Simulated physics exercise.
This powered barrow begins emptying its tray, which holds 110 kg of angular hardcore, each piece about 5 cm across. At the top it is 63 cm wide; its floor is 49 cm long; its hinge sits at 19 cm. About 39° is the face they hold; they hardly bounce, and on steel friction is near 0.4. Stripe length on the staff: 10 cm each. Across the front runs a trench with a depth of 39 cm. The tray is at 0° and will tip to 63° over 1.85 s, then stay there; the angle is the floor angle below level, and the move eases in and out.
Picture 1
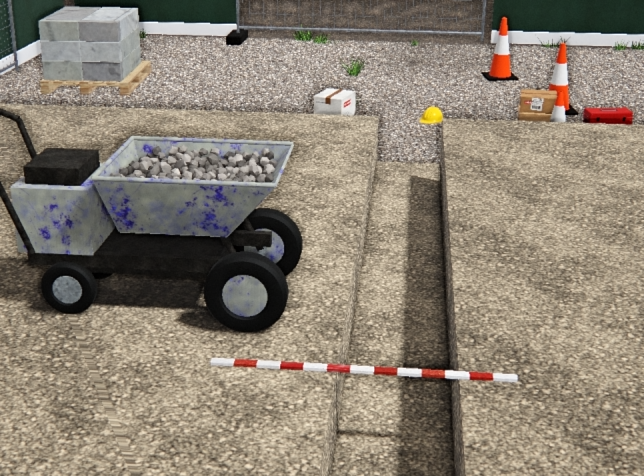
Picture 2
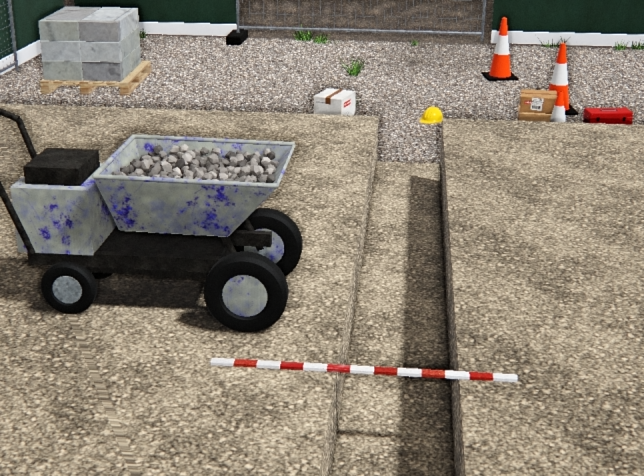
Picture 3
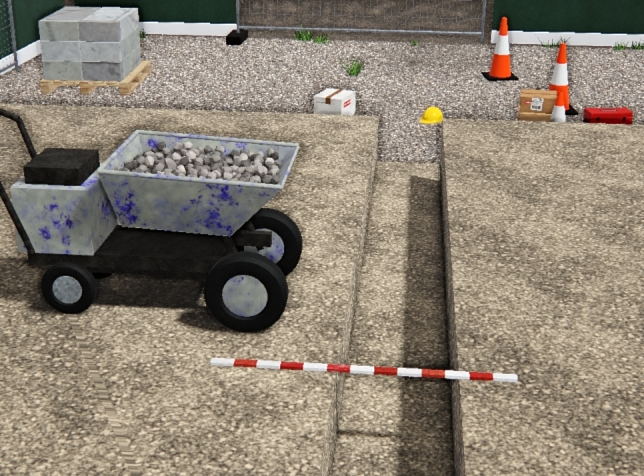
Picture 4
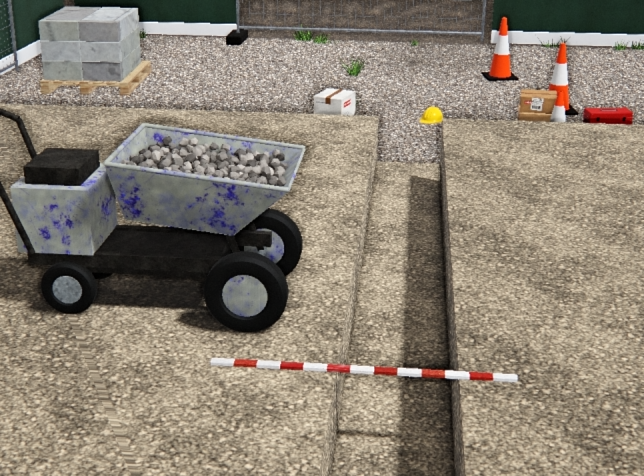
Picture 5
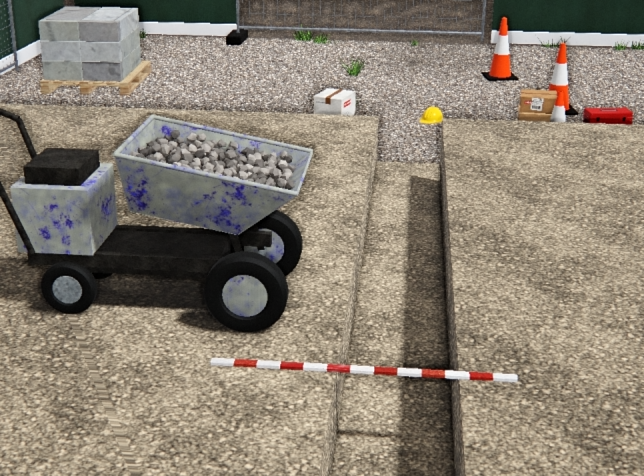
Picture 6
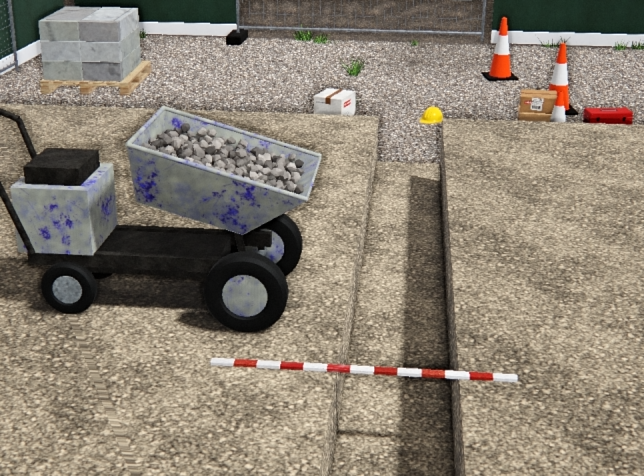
The clip shows a wheeled barrow loaded with grey stones beside a trench crossed by a red and white staff; its tray starts level, then gradually tilts down toward the right while the stones stay inside.
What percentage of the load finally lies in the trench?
About 62 per cent.
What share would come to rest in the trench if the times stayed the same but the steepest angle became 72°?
About 100%.
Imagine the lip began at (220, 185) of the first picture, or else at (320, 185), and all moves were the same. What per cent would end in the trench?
First place roughly 50%, second roughly 55%.
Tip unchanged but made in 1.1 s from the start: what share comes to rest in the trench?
It would come to roughly 65 per cent.
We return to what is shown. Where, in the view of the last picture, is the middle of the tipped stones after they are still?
Middle at around (407, 374), I'd say.
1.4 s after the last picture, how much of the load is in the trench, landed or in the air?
Around 10 per cent of it.
Then, 0.8 s after the last picture the floor is at 53°, 100 % in the tray; the foremost stones are at (349, 235).
Then, 1.4 s after the last picture the floor is at 63°, 91 % in the tray, 9 % in the trench; the foremost stones are at (419, 358).
Then, 1.7 s after the last picture the floor is at 63°, 68 % in the tray, 32 % in the trench; the foremost stones are at (446, 384).
Then, 3.7 s after the last picture the floor is at 63°, 38 % in the tray, 62 % in the trench; the foremost stones are at (447, 377).
